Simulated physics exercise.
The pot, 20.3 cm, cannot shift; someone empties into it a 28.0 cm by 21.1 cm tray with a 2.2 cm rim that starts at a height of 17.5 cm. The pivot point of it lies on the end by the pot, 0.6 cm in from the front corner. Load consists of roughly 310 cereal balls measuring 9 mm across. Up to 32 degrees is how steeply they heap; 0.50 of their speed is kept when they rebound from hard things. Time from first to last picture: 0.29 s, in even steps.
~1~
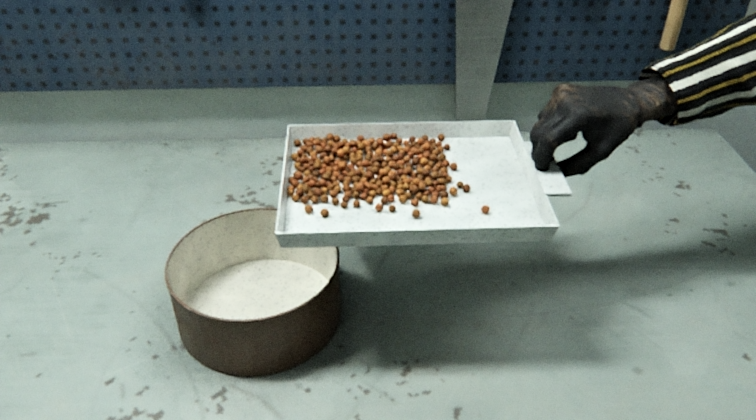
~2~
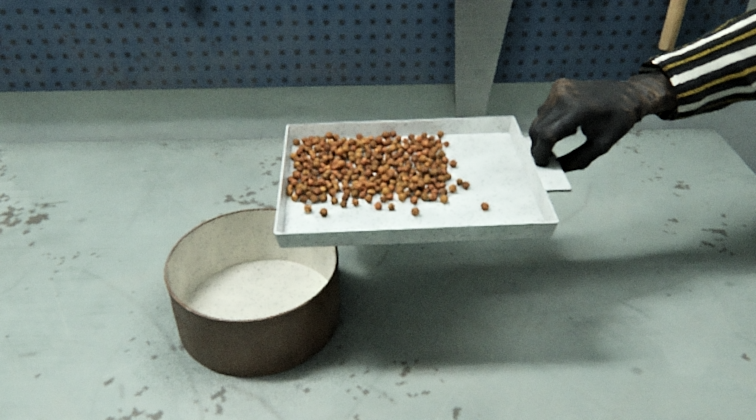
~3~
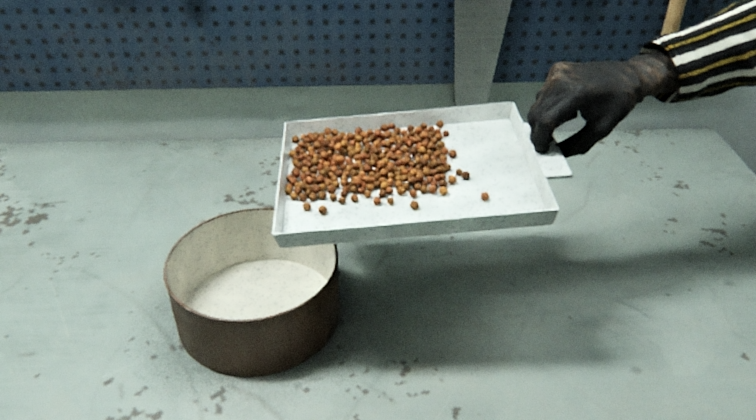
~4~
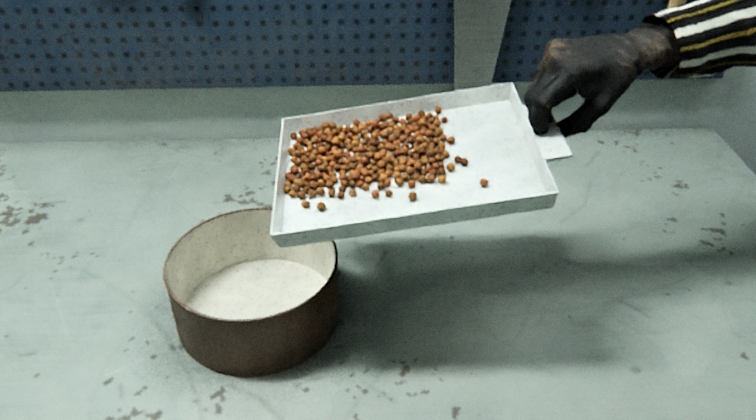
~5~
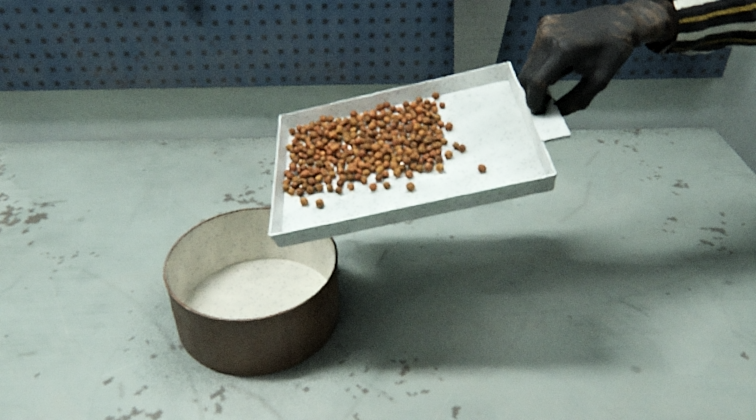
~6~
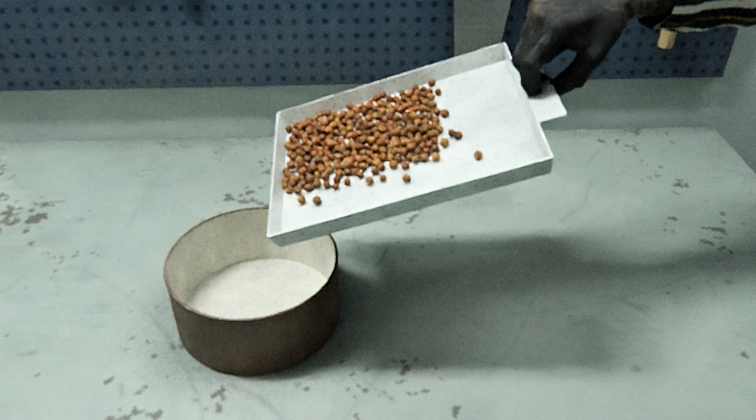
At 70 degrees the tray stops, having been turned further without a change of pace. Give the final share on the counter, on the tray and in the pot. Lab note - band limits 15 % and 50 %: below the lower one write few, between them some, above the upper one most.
Counter = few; left on the tray = most; pot = few.
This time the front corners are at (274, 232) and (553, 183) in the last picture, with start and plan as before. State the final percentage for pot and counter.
Pot 5; counter 0.
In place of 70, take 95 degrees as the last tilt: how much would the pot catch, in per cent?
That would be around 80 percent.
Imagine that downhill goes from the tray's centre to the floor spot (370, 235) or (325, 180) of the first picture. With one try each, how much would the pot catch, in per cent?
First try: About 0 percent; second try: About 5 percent.
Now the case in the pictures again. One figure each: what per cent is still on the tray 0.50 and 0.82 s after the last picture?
Close to 100 at the first time and 95 at the second.
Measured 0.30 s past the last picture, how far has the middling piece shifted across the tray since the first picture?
About 4 cm.
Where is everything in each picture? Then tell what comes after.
The first picture shows tray tilt 0 degrees, front corners at (280, 231) and (554, 223); middle of the pieces at (369, 170); pot at (253, 259).
The second picture shows tray tilt 1 degrees, front corners at (279, 231) and (554, 220); middle of the pieces at (369, 169).
The third picture shows tray tilt 5 degrees, front corners at (277, 231) and (554, 207), lowest corner left front; middle of the pieces at (367, 163).
The fourth picture shows tray tilt 9 degrees, front corners at (275, 232) and (553, 190), lowest corner left front; middle of the pieces at (366, 155).
The fifth picture shows tray tilt 14 degrees, front corners at (273, 232) and (551, 173), lowest corner left front; middle of the pieces at (363, 147).
The sixth picture shows tray tilt 19 degrees, front corners at (272, 233) and (547, 155), lowest corner left front; middle of the pieces at (360, 140); pot at (252, 258).
Then, 0.30 s after the last picture, tilt 44 degrees; the tray holds 100 %, the pot 0 %.
Then, 0.50 s after the last picture, tilt 61 degrees; the tray holds 100 %, the pot 0 %.
Then, 0.82 s after the last picture, tilt 70 degrees; the tray holds 95 %, the pot 0 %.
In the end, counter 5 %, tray 90 %, pot 5 %.
